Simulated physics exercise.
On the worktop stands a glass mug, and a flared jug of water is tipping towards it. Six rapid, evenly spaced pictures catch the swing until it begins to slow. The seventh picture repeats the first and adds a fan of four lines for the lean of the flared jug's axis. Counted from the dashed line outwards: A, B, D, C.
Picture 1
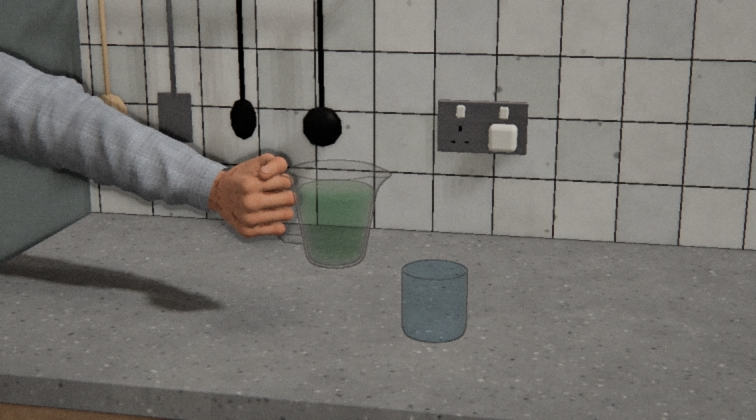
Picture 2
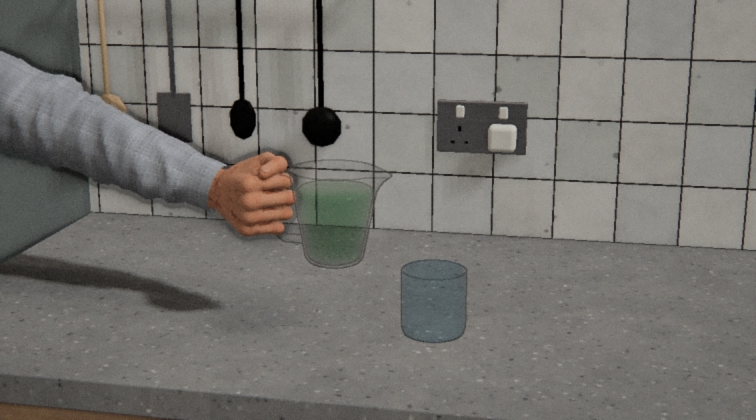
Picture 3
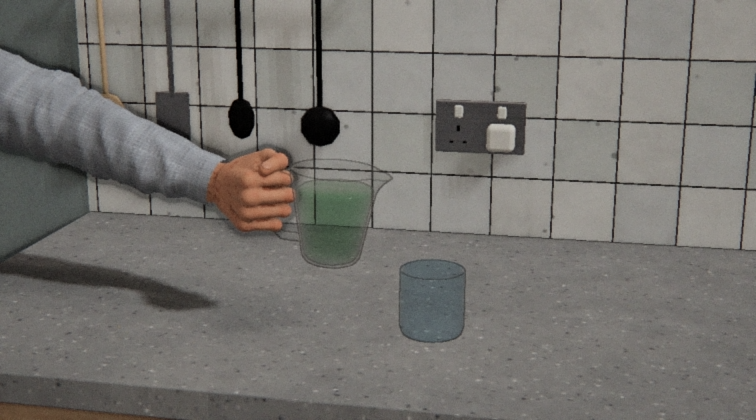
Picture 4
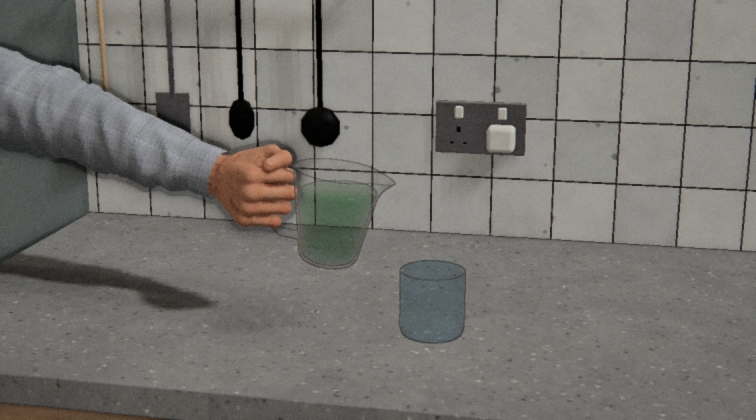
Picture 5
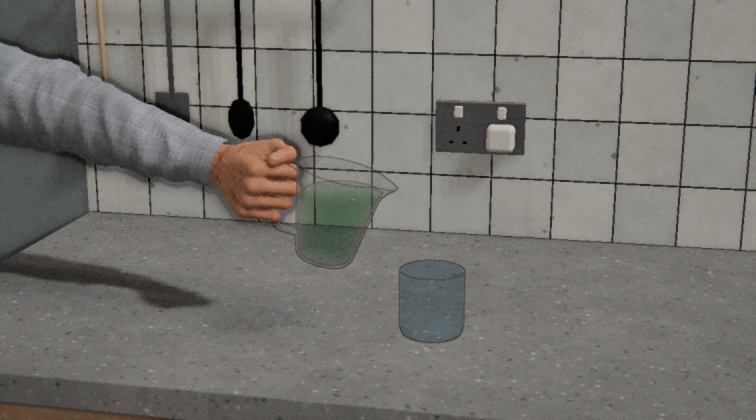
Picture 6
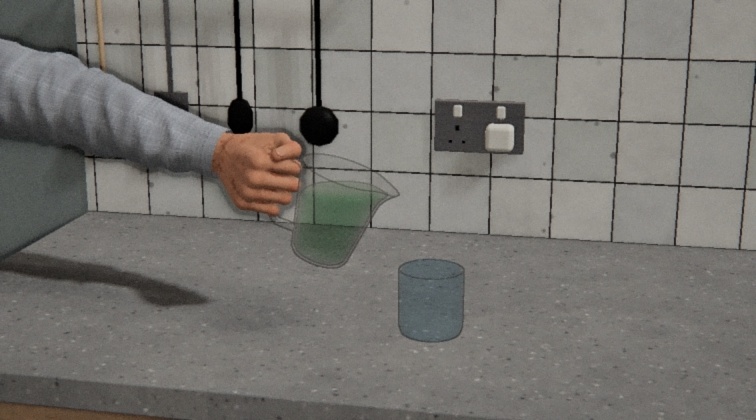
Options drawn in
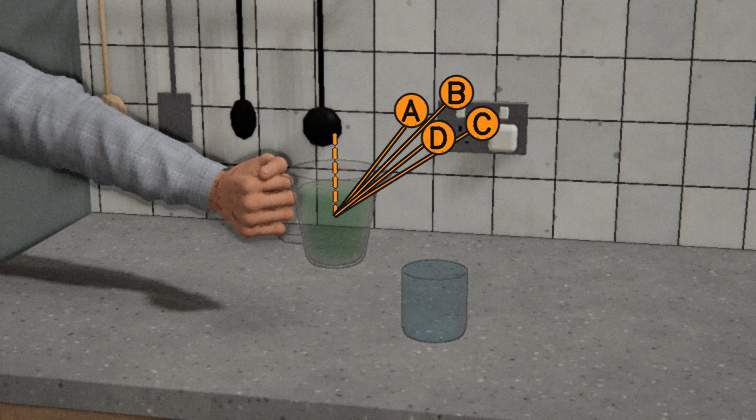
On a grey kitchen worktop, a hand gradually tilting a clear jug of green liquid rightwards near a bluish glass mug.
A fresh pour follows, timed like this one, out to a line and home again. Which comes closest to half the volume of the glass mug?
Best: D.
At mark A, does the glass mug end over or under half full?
Under half.
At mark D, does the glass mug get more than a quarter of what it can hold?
Yes.
On the marked copy, A at (404, 127); B at (445, 104); C at (468, 132); D at (422, 145).
With A, the glass mug ends with about 22 % of what it can hold.
With B, the glass mug ends with about 34 % of what it can hold.
With C, the glass mug ends with about 62 % of what it can hold.
With D, the glass mug ends with about 48 % of what it can hold.
